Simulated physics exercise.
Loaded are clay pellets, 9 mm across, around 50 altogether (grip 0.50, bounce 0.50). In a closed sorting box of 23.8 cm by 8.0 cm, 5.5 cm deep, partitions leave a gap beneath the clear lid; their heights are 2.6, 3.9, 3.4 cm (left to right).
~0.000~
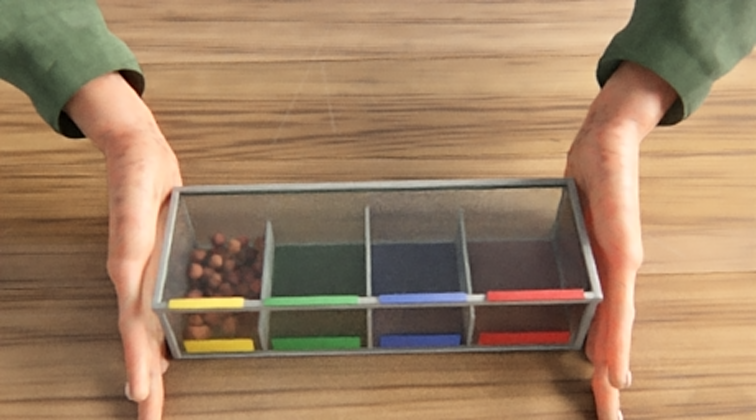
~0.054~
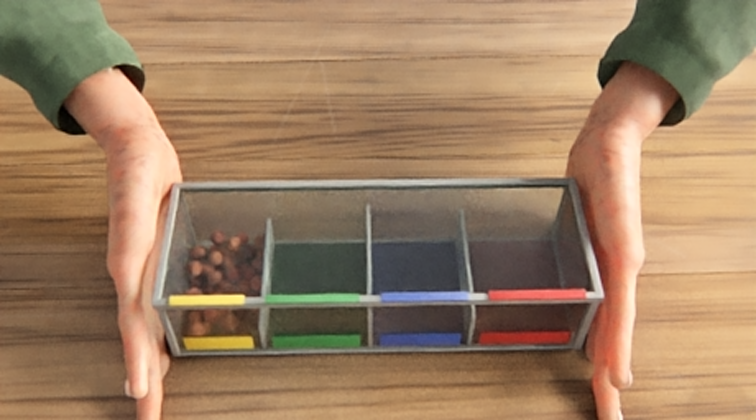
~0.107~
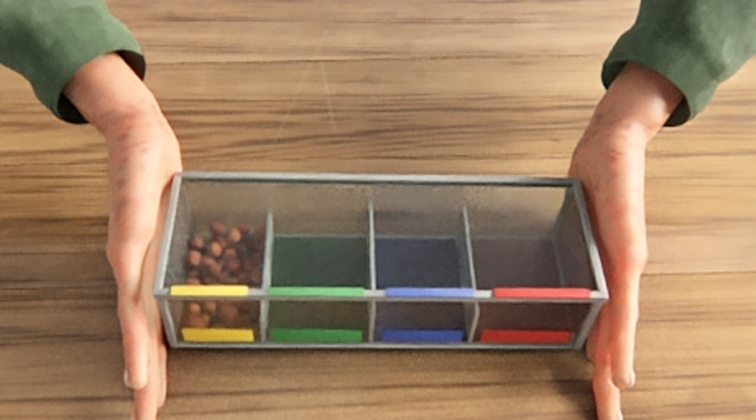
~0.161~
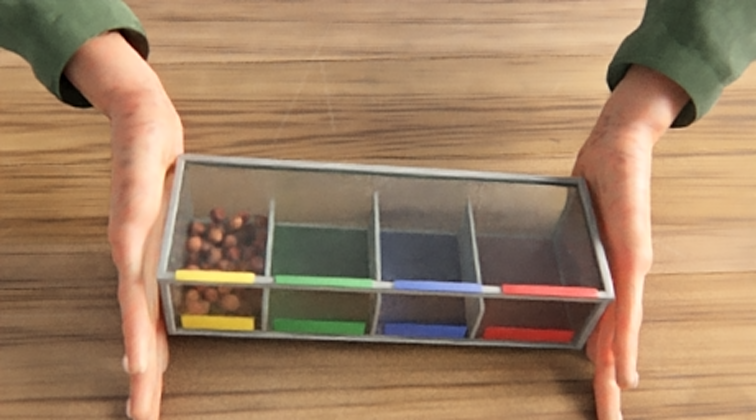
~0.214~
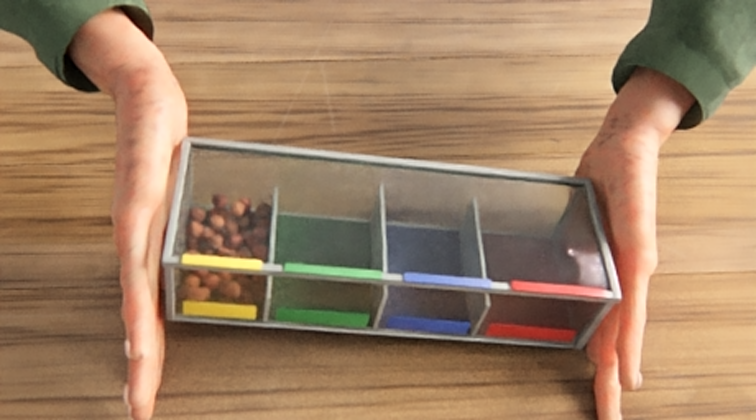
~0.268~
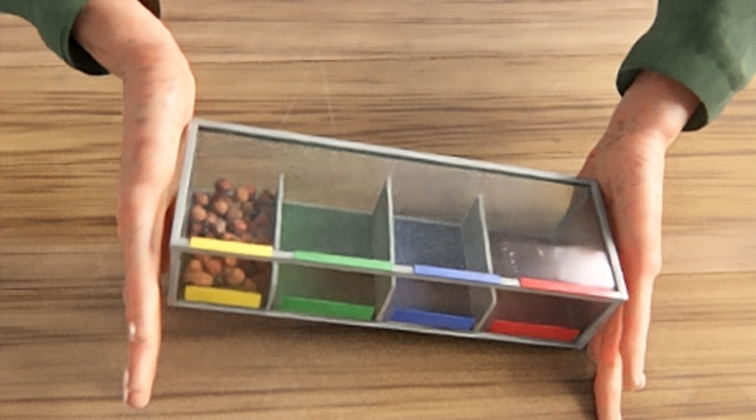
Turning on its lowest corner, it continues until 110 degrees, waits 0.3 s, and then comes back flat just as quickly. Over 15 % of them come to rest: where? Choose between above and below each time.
Red: Above, blue: Below, green: Below, yellow: Below.
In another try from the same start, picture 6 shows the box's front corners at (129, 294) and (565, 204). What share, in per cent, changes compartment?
Around 0 per cent, it would seem.
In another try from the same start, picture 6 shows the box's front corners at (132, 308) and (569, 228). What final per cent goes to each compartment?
Per cent by compartment: Red 0, blue 0, green 0, yellow 100.
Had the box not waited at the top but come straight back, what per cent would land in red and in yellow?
Result - red: 90 %, yellow: 0 %.
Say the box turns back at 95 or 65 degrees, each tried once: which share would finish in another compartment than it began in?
About 60 and 0 per cent.
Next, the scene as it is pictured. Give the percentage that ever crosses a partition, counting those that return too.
Roughly 100 in a hundred.
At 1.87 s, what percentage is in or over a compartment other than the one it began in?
Value: Close to 100 %.
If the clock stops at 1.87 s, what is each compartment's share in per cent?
Red 30, blue 30, green 45, yellow 0.
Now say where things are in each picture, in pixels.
The first frame shows box tilt 0 degrees, front corners at (160, 305) and (593, 294); yellow 100 %.
The second frame shows box tilt 1 degrees, front corners at (161, 301) and (594, 294).
The third frame shows box tilt 3 degrees, front corners at (162, 291) and (598, 294), lowest corner right back.
The fourth frame shows box tilt 7 degrees, front corners at (165, 275) and (605, 294), lowest corner right back.
The fifth frame shows box tilt 10 degrees, front corners at (171, 259) and (611, 294), lowest corner right back.
The sixth frame shows box tilt 14 degrees, front corners at (179, 241) and (618, 295), lowest corner right back; yellow 100 %. Its pace works out near 65 degrees a second.
Then, at 1.87 s, tilt 110 degrees; red 30 %, blue 30 %, green 45 %.
Then, at 2.94 s, tilt 56 degrees; red 100 %.
After 3.99 s, tilt 0 degrees; red 100 %.
At rest (4.5 s), red 100 %, blue 0 %, green 0 %, yellow 0 %.
